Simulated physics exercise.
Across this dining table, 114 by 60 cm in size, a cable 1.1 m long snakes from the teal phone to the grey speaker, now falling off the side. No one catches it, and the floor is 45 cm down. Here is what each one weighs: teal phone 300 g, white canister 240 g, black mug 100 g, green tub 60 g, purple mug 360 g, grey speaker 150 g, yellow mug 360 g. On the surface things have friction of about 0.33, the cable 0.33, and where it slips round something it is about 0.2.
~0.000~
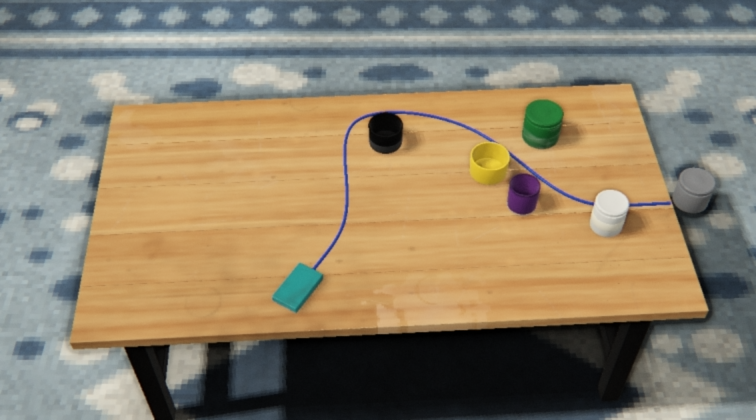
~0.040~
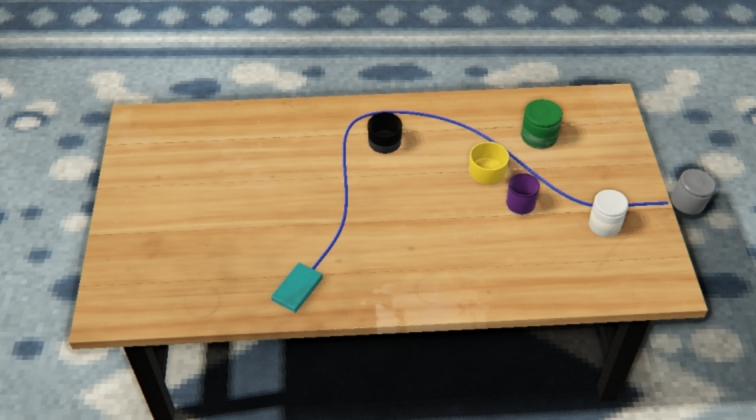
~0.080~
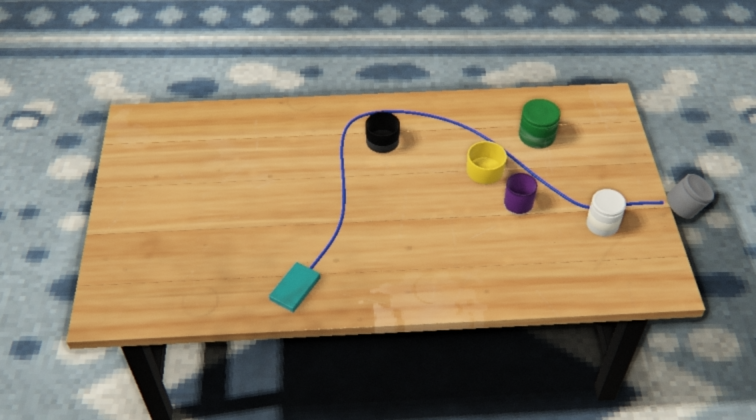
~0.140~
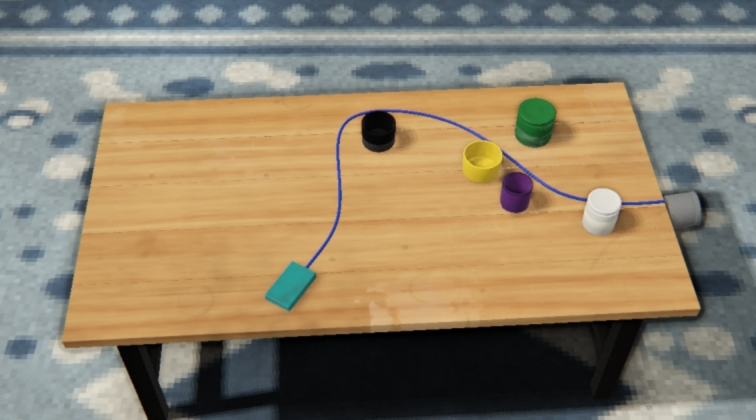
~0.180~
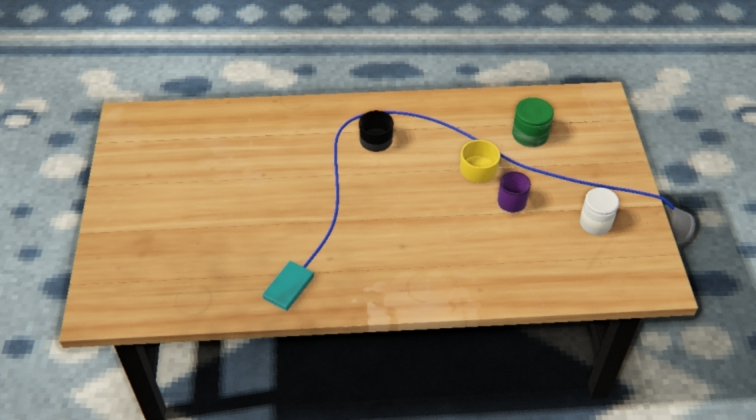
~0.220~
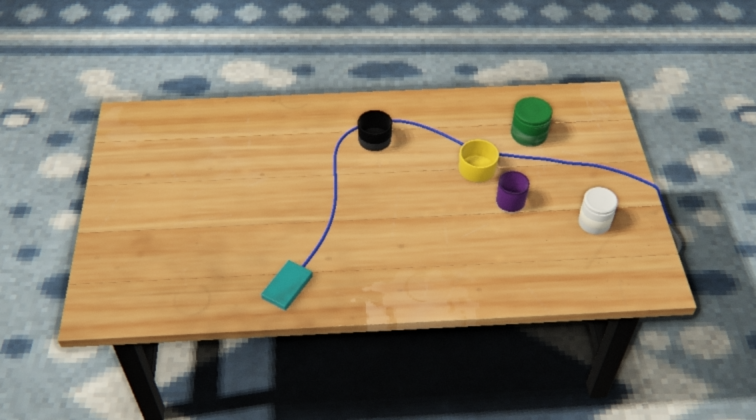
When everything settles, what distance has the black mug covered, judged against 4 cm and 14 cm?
It has covered more than 14 cm.
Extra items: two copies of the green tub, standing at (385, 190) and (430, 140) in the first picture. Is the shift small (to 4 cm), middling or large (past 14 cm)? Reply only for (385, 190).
At that spot the shift is medium-sized.
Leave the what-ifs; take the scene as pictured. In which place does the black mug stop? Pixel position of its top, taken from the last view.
Roughly (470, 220).
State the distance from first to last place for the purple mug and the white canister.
Final offset from start: Purple mug = 0 cm, white canister = 0 cm.
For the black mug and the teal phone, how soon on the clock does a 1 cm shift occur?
For the black mug it's 0.28 s, while the teal phone gets there at 0.48 s.
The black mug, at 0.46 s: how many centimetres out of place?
The black mug is around 20 cm from where it began.
After 0.5 s, the cable's tail end at (303, 265); black mug 19 cm off its start, grey speaker over the edge.
After 0.7 s, the cable's tail end at (311, 262); black mug 31 cm off its start, grey speaker over the edge, teal phone 2 cm off its start.
After 1.0 s, the cable's tail end at (311, 262); black mug 31 cm off its start at (470, 220), grey speaker over the edge, teal phone 2 cm off its start at (294, 276).
After 1.2 s, the cable's tail end at (311, 262); black mug 31 cm off its start, grey speaker over the edge, teal phone 2 cm off its start.
After 2.4 s, the cable's tail end at (311, 262); black mug 31 cm off its start at (470, 220), grey speaker over the edge, teal phone 2 cm off its start at (294, 276).
